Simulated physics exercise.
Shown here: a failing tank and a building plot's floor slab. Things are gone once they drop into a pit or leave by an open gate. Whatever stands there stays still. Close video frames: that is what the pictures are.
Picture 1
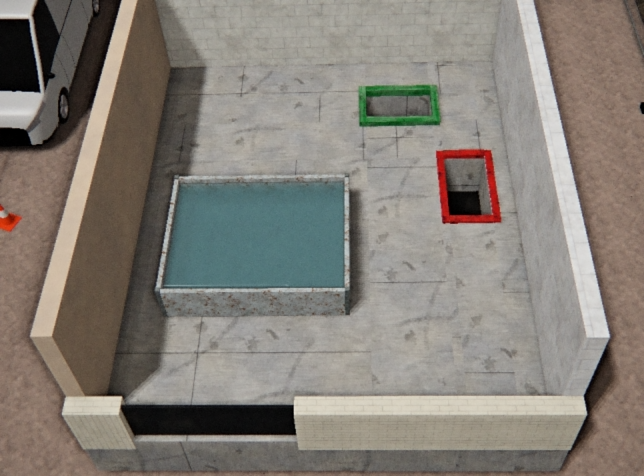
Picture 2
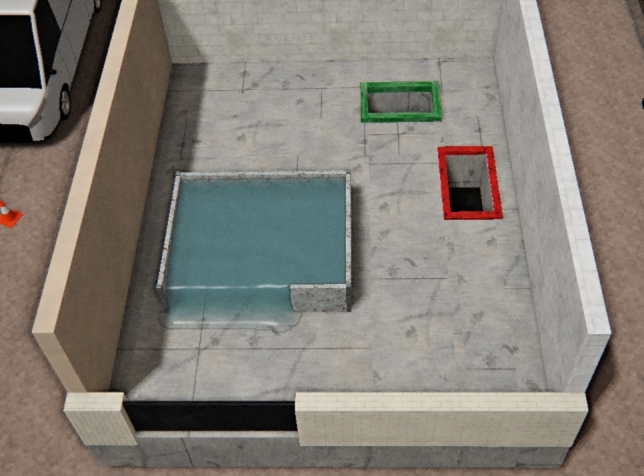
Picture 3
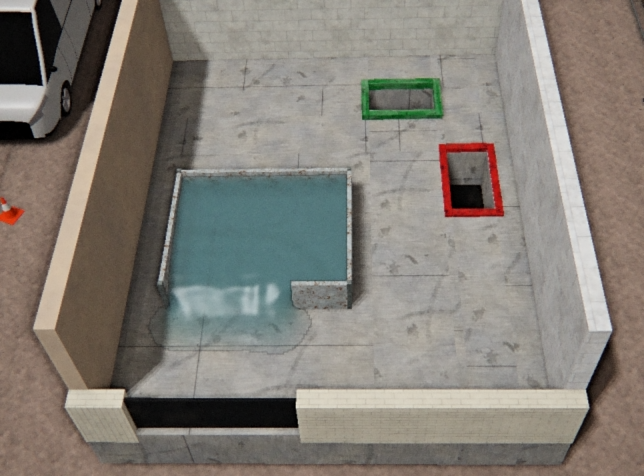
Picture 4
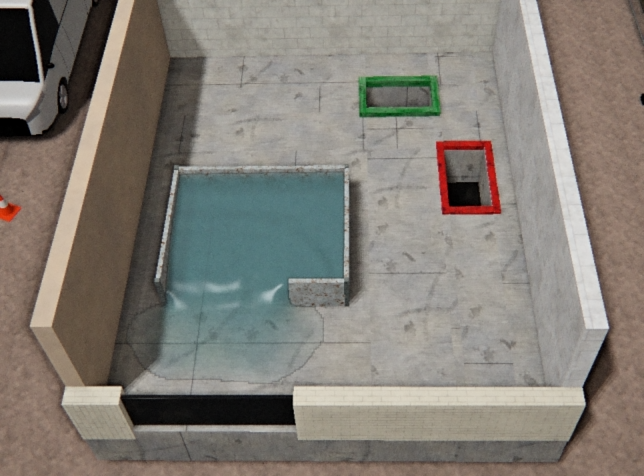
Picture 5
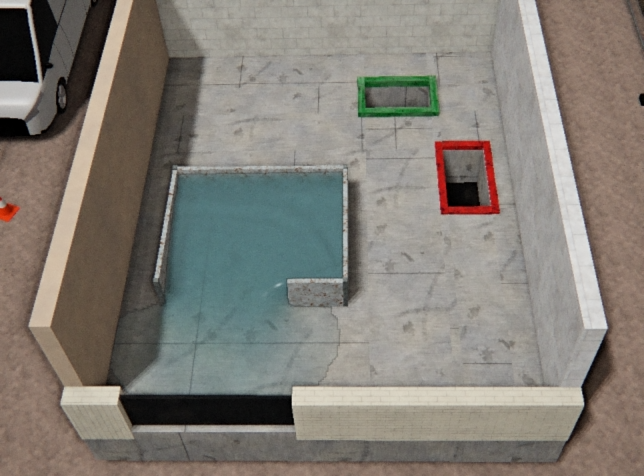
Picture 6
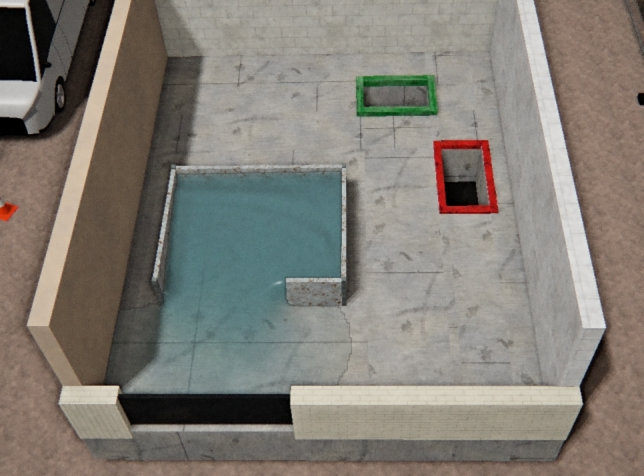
On a walled concrete floor slab with green- and red-rimmed pits, a tank of still water opened along its front wall, and water poured out and spread forward over the slab toward the front gate.
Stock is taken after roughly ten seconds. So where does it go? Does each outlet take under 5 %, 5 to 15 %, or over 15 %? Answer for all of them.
Answer: The gate takes under 5 %; the red pit takes 5 to 15 %; the green pit takes under 5 %.
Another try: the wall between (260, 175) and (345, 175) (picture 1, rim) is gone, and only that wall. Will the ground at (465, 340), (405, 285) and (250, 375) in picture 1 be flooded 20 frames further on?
Unsoaked, then unsoaked, then unsoaked.
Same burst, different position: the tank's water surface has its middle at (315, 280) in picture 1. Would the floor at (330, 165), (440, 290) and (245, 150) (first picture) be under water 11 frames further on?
Going through the three spots, I'd say high and dry, high and dry, high and dry.
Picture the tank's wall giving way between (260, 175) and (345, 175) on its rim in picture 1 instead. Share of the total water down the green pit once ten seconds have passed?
Green: About 6 %.
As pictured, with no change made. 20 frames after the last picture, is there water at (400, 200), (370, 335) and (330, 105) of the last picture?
Listed points: Unwetted / inundated / unwetted.
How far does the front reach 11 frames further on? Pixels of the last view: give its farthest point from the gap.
Somewhere near (521, 413).
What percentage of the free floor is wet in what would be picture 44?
Some 70 per cent.
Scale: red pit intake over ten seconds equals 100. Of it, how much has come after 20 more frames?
Close to 0 %.
A moment on, water covers 15 % of the floor; the gate 0 %, the red pit 0 %, the green pit 0 %.
Next, water covers 25 % of the floor; the gate 0 %, the red pit 0 %, the green pit 0 %.
Then, water covers 45 % of the floor; the gate 0 %, the red pit 0 %, the green pit 0 %.
Later, water covers 70 % of the floor; the gate 0 %, the red pit 3 %, the green pit 0 %.
In the end, water covers 95 % of the floor; the gate 0 %, the red pit 7 %, the green pit 0 %.
